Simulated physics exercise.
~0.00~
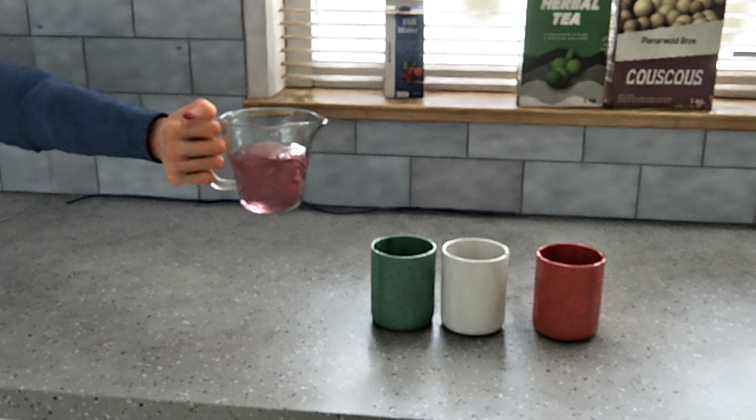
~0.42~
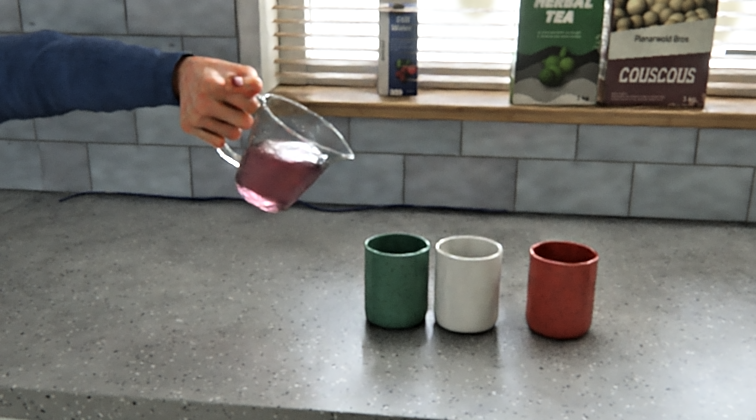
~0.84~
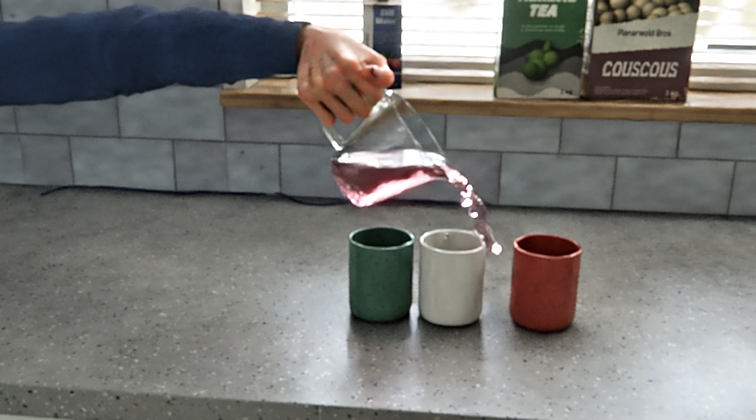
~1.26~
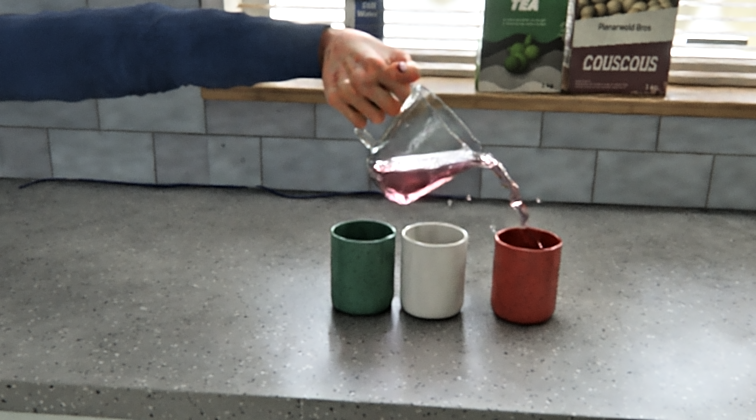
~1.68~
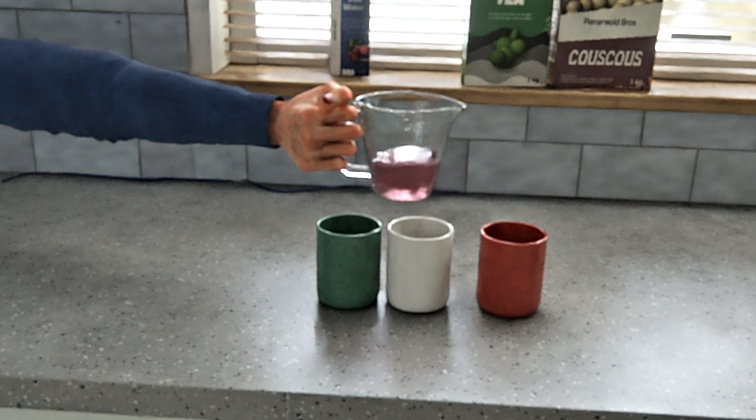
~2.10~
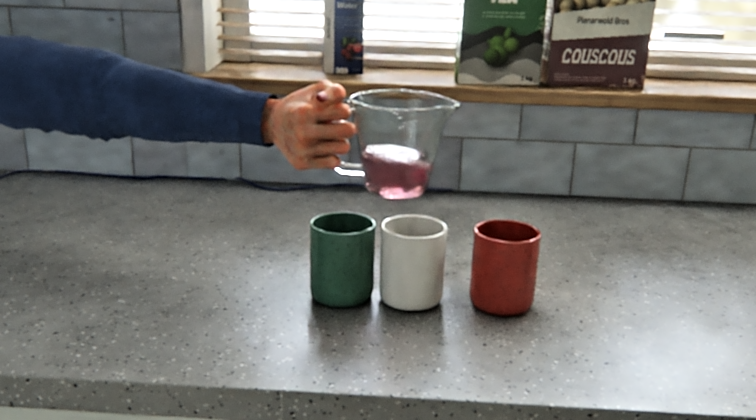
In the video, a hand holds a glass jug of pink liquid above a worktop with green, white and red mugs, tilts it and moves right, pouring toward the red mug, then rights the jug and holds it above the mugs, with less liquid inside.
